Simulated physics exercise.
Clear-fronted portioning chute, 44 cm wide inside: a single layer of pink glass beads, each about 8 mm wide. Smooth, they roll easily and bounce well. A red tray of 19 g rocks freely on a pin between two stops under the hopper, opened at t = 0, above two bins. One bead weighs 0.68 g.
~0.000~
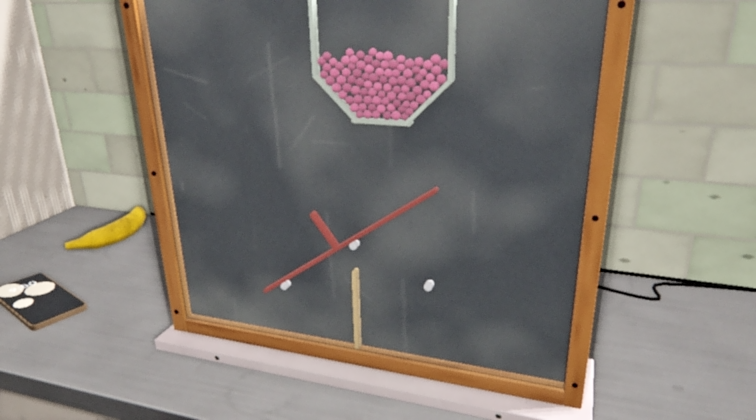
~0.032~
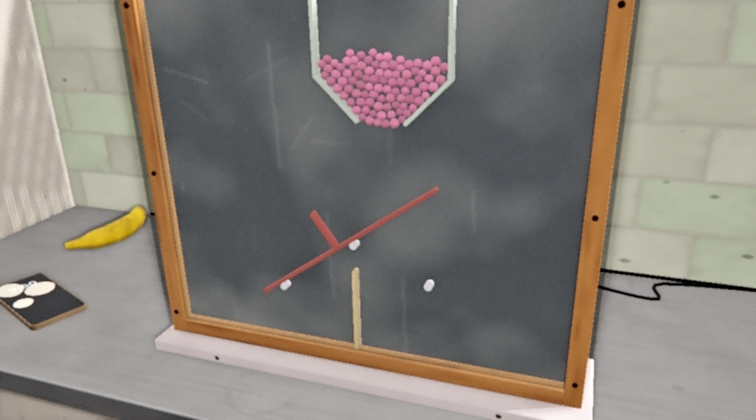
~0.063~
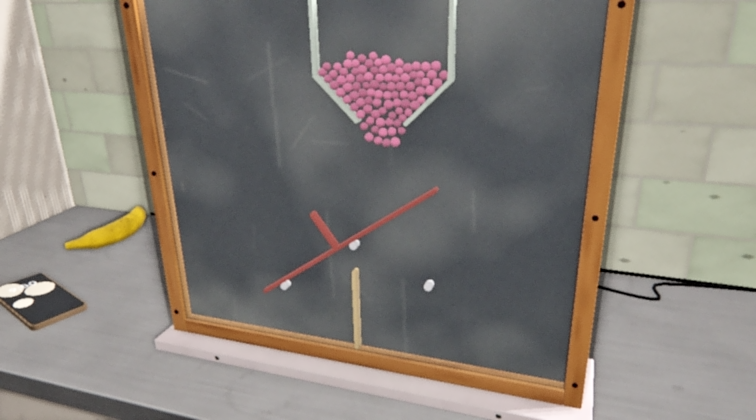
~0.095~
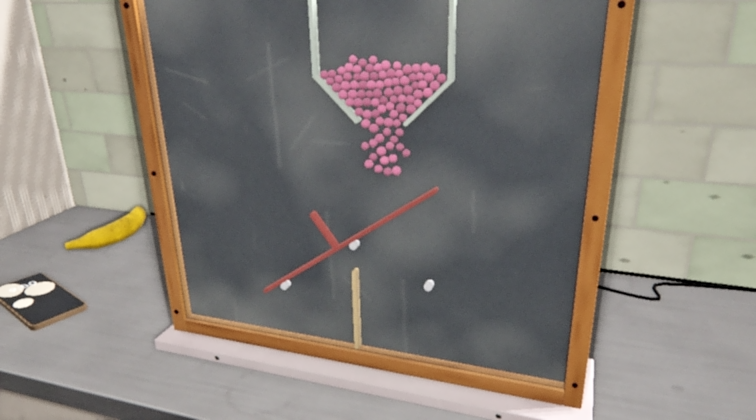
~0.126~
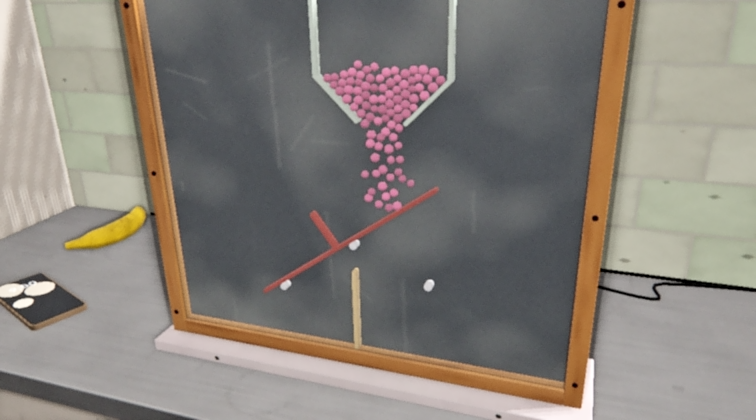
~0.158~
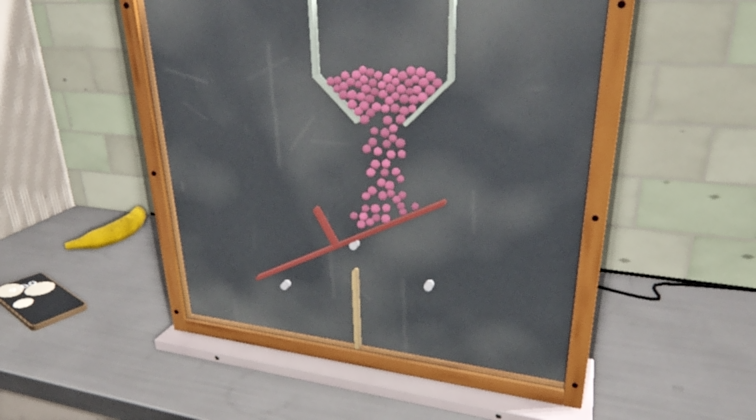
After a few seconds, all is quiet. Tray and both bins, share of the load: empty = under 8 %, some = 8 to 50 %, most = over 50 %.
Left bin = empty; right bin = most; tray = empty.
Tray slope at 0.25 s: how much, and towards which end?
Tilt: About 15 degrees; low end: Right.
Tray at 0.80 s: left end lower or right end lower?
It dips on the right end.
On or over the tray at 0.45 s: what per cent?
About 60 percent.
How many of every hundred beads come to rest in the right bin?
Some 100 per cent.
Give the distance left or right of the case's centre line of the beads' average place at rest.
Roughly 14 centimetres to the right of the centre.
After 0.25 s 65 % have left the hopper; tray right end down 17°; on or over it 60 %, past it to the left 0 %, to the right 0 %.
After 0.45 s 100 % have left the hopper; tray right end down 24°; on or over it 60 %, past it to the left 0 %, to the right 40 %.
Settled by 3.5 s, left bin 0 %, right bin 100 %, tray 0 %; tray left end down 36°.
